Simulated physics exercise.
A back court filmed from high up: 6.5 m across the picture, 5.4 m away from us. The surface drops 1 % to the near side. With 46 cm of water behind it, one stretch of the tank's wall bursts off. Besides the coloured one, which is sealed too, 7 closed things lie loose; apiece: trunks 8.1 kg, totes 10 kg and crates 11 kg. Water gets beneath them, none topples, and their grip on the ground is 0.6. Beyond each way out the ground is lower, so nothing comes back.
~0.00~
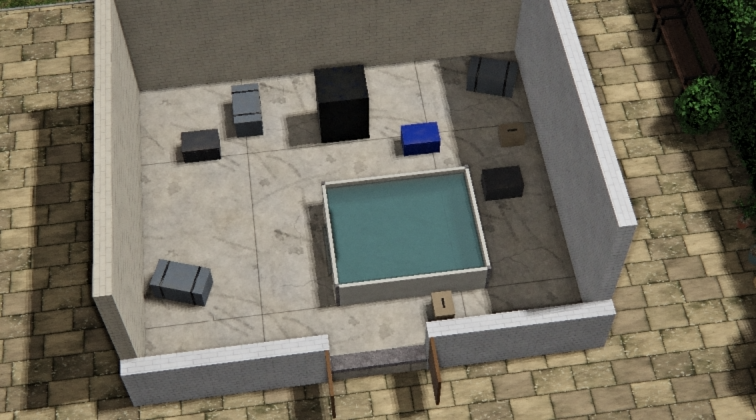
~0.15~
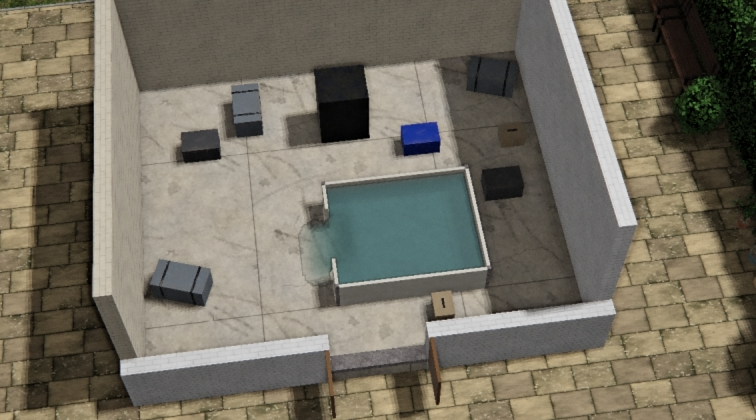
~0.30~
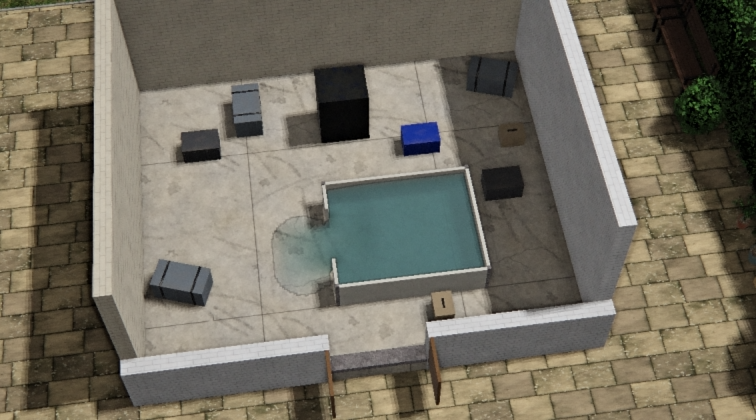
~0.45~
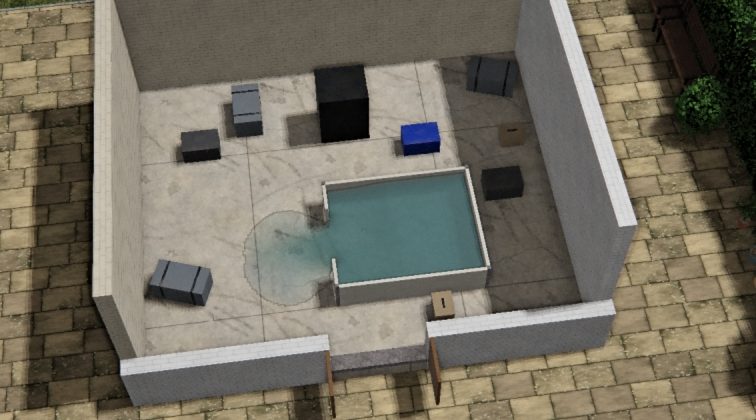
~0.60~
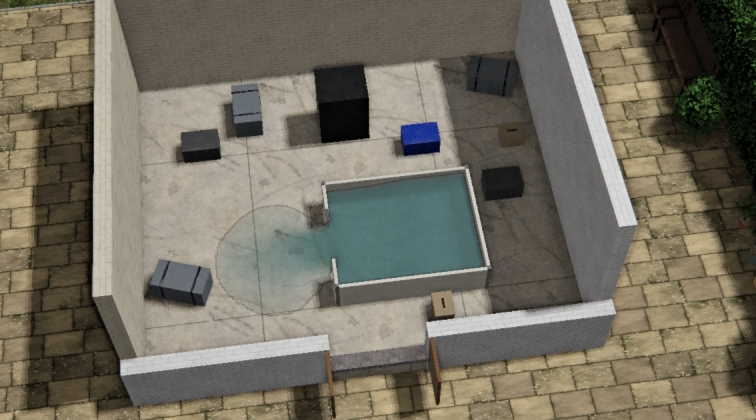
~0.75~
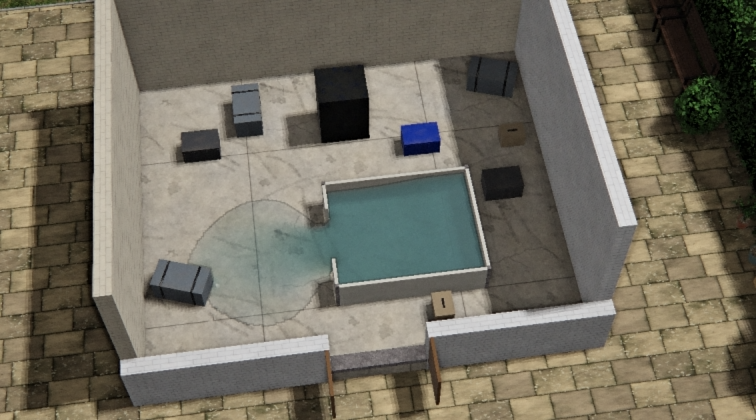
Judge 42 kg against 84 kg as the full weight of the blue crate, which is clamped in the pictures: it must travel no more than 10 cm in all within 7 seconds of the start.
Verdict: The lower weight is enough.
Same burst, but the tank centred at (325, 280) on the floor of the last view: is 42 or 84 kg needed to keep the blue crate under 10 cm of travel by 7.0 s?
Then the lower weight is enough.
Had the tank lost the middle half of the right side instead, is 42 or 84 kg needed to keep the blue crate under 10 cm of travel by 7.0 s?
In that case the smaller load will do.
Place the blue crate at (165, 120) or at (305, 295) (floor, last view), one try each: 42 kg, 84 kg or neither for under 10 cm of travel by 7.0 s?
In turn: Either load holds; either load holds.
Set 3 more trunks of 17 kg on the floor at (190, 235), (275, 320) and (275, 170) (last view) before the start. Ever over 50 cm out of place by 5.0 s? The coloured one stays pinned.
In turn: More, past it, under.
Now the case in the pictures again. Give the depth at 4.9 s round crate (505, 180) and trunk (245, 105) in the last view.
Roughly 0 and 4 cm.
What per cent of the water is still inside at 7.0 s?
About 98 per cent.
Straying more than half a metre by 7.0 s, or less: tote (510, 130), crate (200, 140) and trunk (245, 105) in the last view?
In turn: Short of it, past it, past it.
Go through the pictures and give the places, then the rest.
In the first frame, the blue crate at (421, 133), on the bottom; 4.0 m2 under water; 0 of 8 have shifted.
In the second frame, the blue crate at (421, 133), on the bottom; 4.4 m2 under water; 0 of 8 have shifted.
In the third frame, the blue crate at (421, 133), on the bottom; 5.0 m2 under water; 0 of 8 have shifted.
In the fourth frame, the blue crate at (421, 133), on the bottom; 5.7 m2 under water; 0 of 8 have shifted.
In the fifth frame, the blue crate at (421, 133) rests on the ground; water covers 6.5 m2; 0 of 8 have shifted.
In the sixth frame, the blue crate at (421, 133) rests on the ground; water covers 7.4 m2; 0 of 8 have shifted.
After 1.4 s the blue crate would be 0 cm from its start with 42 kg and 0 cm from its start with 84 kg; 0 cm of water round it then.
After 3.1 s the blue crate would be 0 cm from its start with 42 kg and 0 cm from its start with 84 kg; 0 cm of water round it then.
After 4.9 s the blue crate would be 0 cm from its start with 42 kg and 0 cm from its start with 84 kg; 0 cm of water round it then.
After 7.0 s the blue crate would be 0 cm from its start with 42 kg and 0 cm from its start with 84 kg; 0 cm of water round it then.
